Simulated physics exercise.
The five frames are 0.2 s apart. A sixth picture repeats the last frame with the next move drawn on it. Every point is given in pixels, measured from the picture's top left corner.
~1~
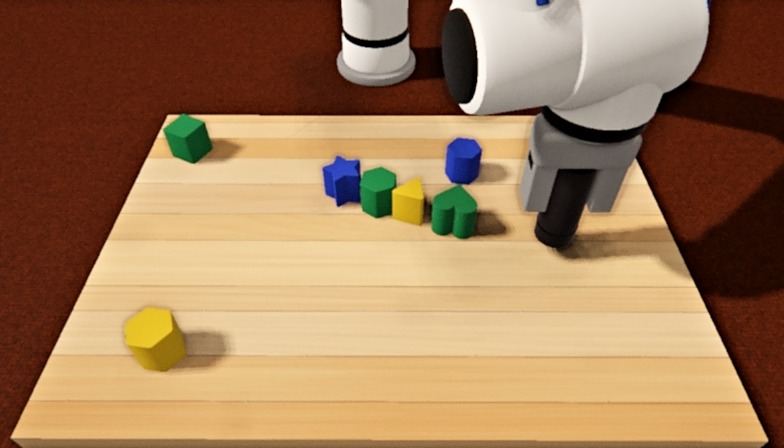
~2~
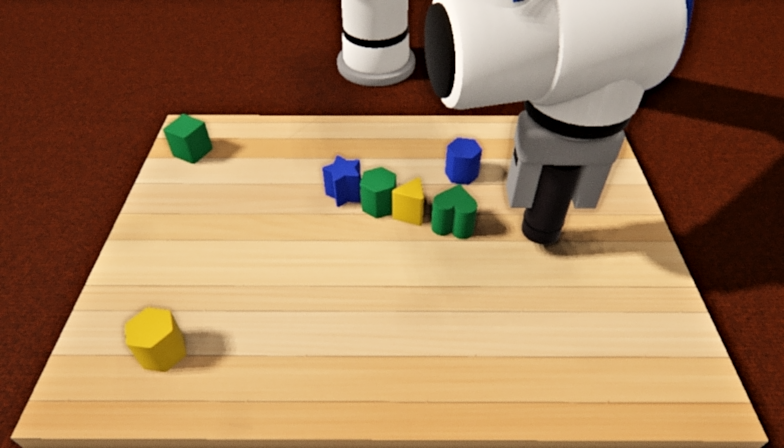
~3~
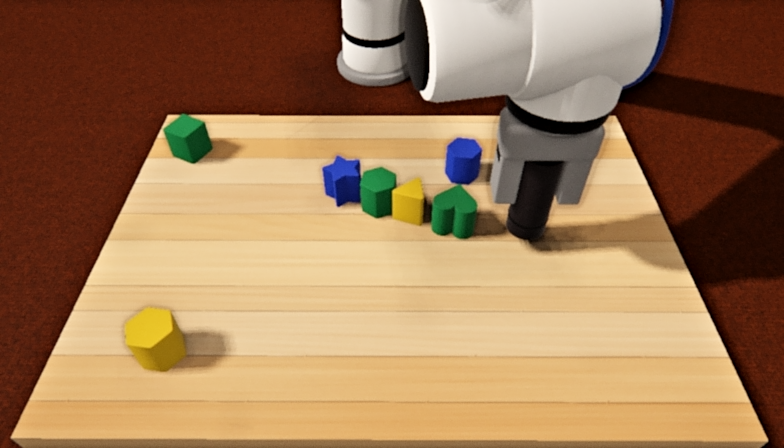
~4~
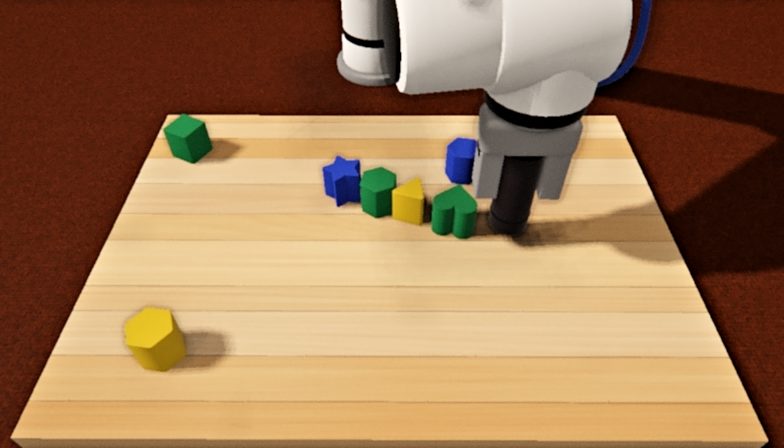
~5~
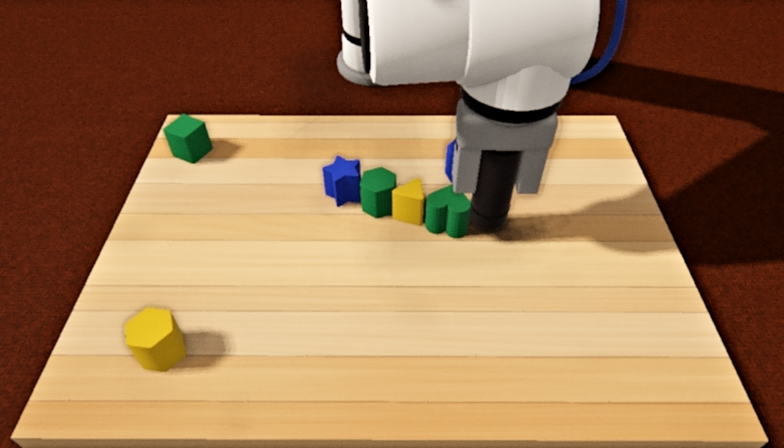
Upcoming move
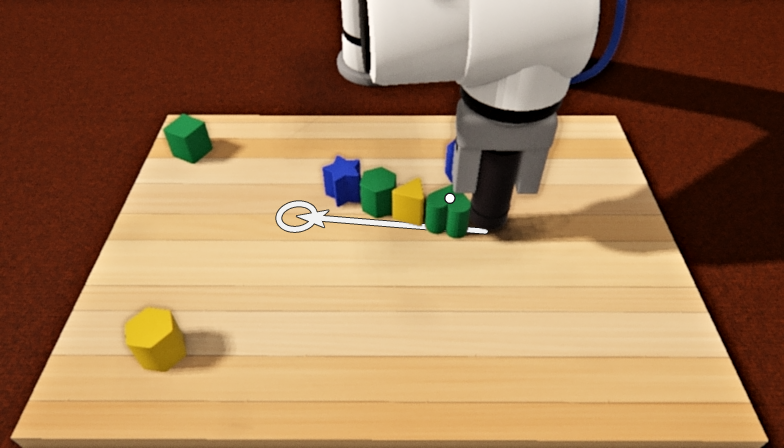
We see a robot arm move a black peg leftward across a wooden board toward a row of blocks, nudging the green heart-shaped block slightly left, while the blue star, green six-sided block and yellow triangle stay still.
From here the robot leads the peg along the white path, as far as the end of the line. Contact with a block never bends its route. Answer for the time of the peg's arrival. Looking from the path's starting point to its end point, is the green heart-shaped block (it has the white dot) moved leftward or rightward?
Over to the left.
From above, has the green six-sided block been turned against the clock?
I expect not.
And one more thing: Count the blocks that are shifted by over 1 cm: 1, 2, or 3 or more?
Total moved: Three or more.
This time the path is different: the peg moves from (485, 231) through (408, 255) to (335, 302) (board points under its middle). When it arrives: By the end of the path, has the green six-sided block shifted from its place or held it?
It is moved from its place.
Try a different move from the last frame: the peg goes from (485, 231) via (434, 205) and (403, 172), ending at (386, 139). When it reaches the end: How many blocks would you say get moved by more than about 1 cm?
I expect two blocks to be moved by more than 1 cm.
The drawn path runs from (485, 231) directly to (297, 216); the dot is on the green heart-shaped block.
What follows on the original path. One third of the way, peg (421, 213); blue star block (339, 166); green six-sided block (372, 174); yellow triangle (381, 197), turned 55° clockwise; green heart-shaped block (394, 215).
Two thirds of the way, peg (357, 208); blue star block (333, 162); green six-sided block (368, 170), turned 20° clockwise; yellow triangle (326, 192); green heart-shaped block (369, 222), turned 55° anticlockwise.
At the end, peg (294, 203); blue star block (333, 162); green six-sided block (368, 170), turned 20° clockwise; yellow triangle (263, 187); green heart-shaped block (369, 222), turned 55° anticlockwise.
